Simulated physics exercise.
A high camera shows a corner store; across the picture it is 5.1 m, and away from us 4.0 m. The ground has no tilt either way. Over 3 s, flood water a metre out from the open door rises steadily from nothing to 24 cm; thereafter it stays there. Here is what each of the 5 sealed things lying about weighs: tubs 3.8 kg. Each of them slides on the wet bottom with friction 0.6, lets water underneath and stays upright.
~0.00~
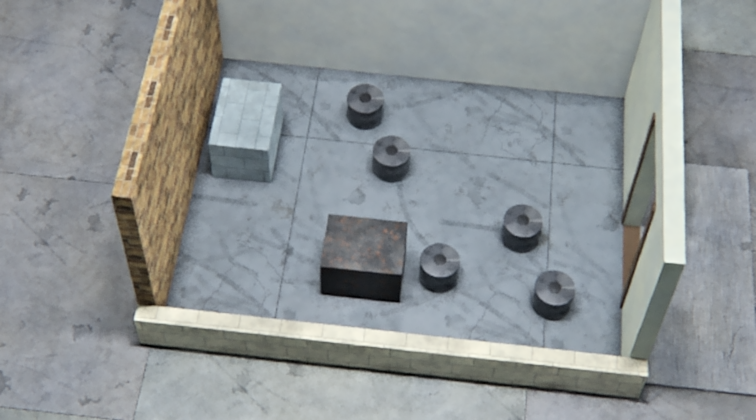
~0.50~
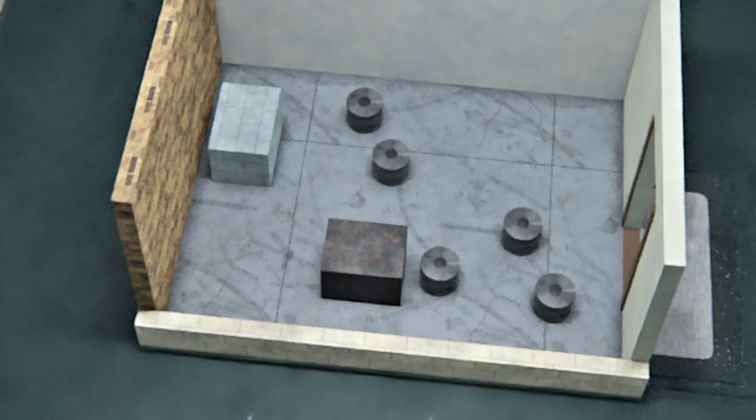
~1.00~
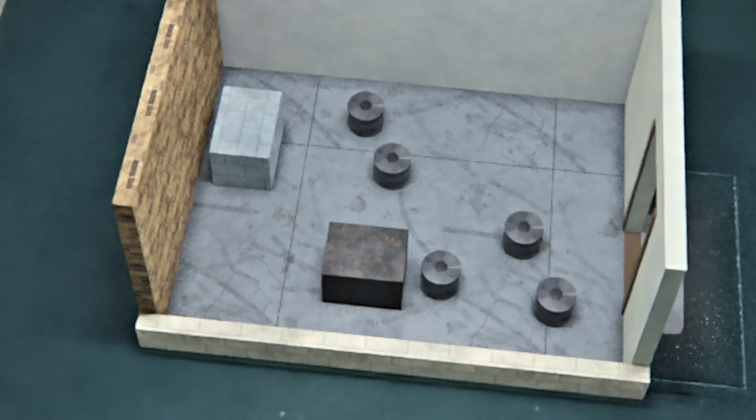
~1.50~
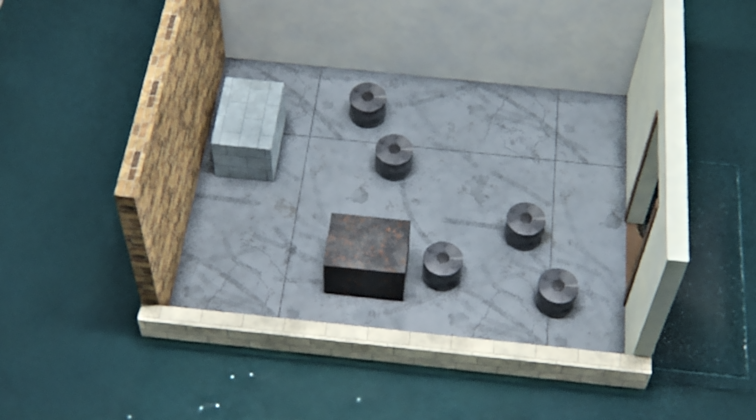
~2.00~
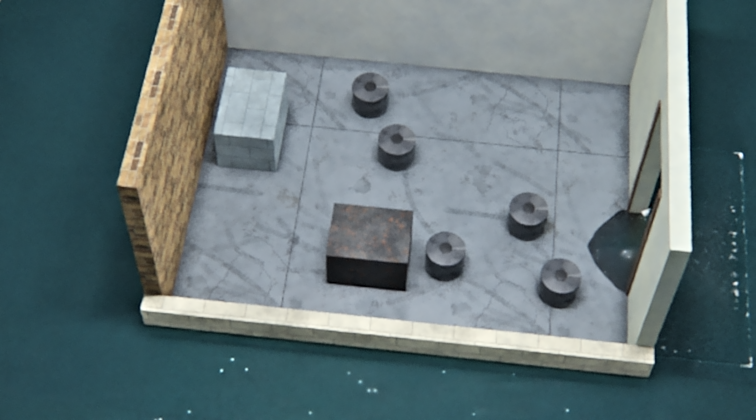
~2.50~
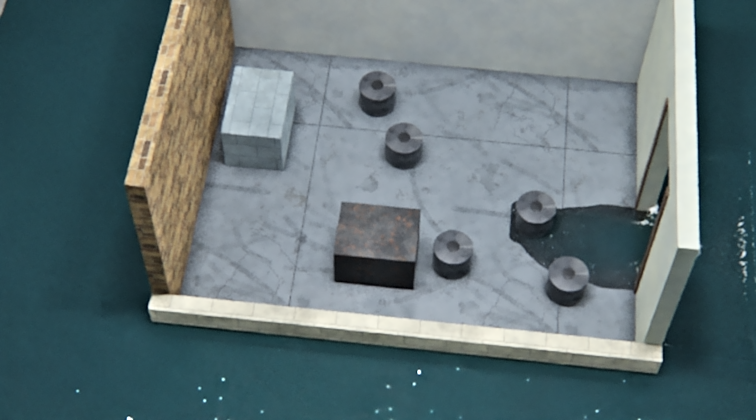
The clip opens on a high view of a walled room with a pale block, a dark box and five dark round objects on a grey floor. Dark water covers the ground outside, then enters through the right-hand doorway and spreads left around a round object, while the objects stay put.
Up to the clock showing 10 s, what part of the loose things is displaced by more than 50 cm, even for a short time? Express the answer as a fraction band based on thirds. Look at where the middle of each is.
The band is at least two thirds.
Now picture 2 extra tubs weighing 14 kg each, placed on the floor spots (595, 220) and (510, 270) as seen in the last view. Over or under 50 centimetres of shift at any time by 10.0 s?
One by one: Above; above.
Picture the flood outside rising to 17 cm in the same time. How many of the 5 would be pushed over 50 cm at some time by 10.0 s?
Then 5.
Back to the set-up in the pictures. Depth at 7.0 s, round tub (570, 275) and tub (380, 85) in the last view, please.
About 11 and 7 cm.
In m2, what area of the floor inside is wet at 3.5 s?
My estimate is roughly 5.0 m2.
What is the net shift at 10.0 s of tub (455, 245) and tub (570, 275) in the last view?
In that order: 200 cm, 350 cm.
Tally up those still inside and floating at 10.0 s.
I'd say 5 of them.
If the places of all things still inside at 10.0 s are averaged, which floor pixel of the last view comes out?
It works out to somewhere near (272, 173) on the floor.
After 3.5 s 1 of 5 are over 50 cm from their spots; 0 afloat.
After 4.5 s 2 of 5 are over 50 cm from their spots; 3 afloat.
After 7.0 s 5 of 5 are over 50 cm from their spots; 4 afloat.
After 10.0 s 5 of 5 are over 50 cm from their spots, and 5 have been at some point; 5 afloat.
